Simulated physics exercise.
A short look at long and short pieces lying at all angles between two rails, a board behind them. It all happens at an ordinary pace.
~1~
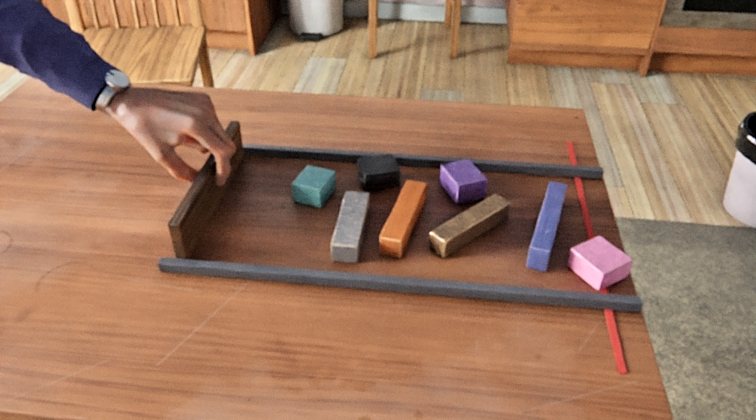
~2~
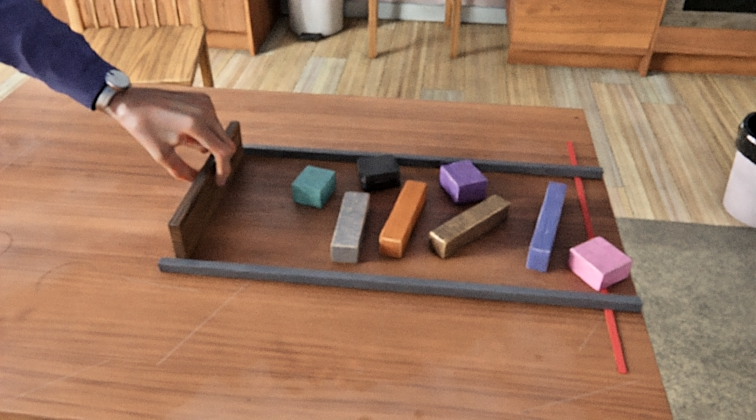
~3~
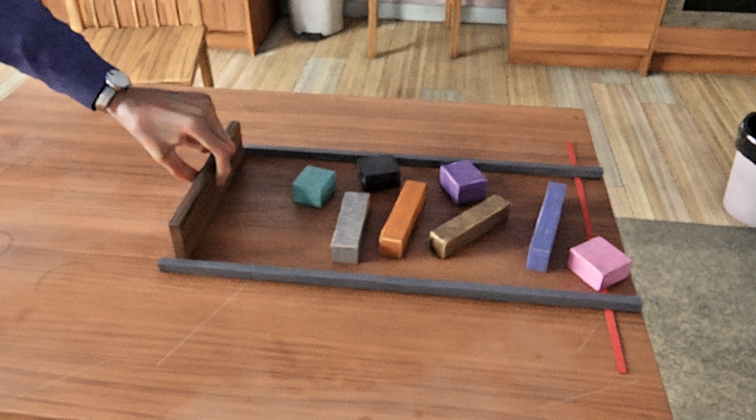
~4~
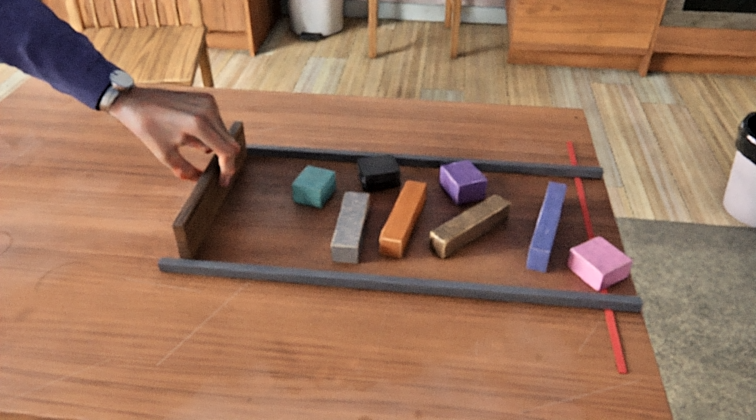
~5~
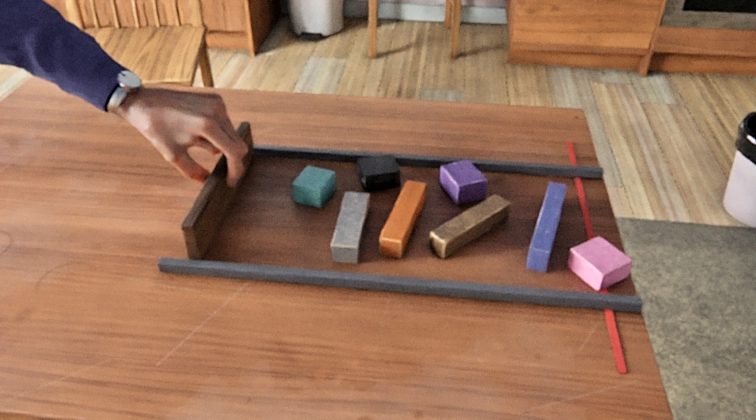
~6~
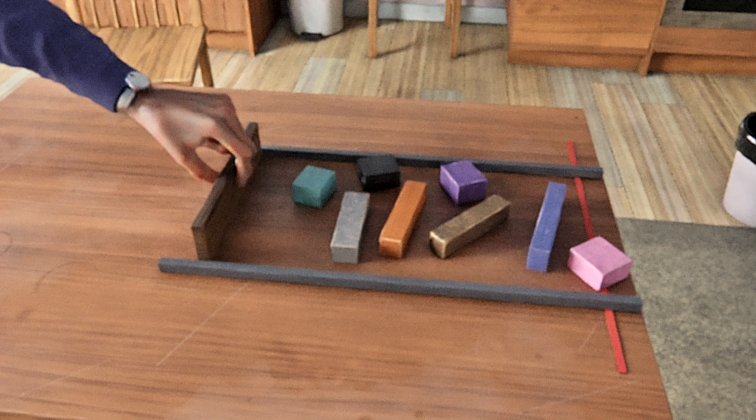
A hand slides a wooden board slightly right between two rails toward several still, coloured blocks.
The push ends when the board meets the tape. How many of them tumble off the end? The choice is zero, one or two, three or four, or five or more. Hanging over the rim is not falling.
The number that fall off is five or more.
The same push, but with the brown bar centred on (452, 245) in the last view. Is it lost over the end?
From there it comes down.
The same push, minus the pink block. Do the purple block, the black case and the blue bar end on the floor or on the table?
The purple block tumbles off, the black case stays on, the blue bar goes over.
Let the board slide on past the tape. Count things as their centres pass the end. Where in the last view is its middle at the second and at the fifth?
About (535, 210), then (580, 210).
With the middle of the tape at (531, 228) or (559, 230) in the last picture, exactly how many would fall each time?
It would be 1 and 3.
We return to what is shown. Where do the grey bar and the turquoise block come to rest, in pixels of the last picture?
The grey bar at (610, 245), the turquoise block at (604, 205).
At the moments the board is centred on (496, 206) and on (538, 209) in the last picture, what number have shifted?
First 8, then 8.
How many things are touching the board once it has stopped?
The number is 3.
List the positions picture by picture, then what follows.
Pink block (599, 263); blue bar (548, 224); brown bar (471, 225); board (211, 185); tape (590, 232), in the first picture.
Blue bar (548, 224); board (211, 185), in the second picture.
Brown bar (471, 225); orange stick (404, 217), in the third picture.
Pink block (599, 263); grey bar (352, 226), in the fourth picture.
Blue bar (548, 224); purple block (463, 182), in the fifth picture.
Pink block (599, 263); blue bar (548, 224); brown bar (471, 225); board (231, 187); tape (590, 232), in the sixth picture.
A little later, none off yet; pink block at rest near (599, 263); blue bar at rest near (548, 224); brown bar moving near (477, 227).
When it is over, the number that fall off is five or more; down, orange stick, purple block, brown bar, blue bar and pink block.
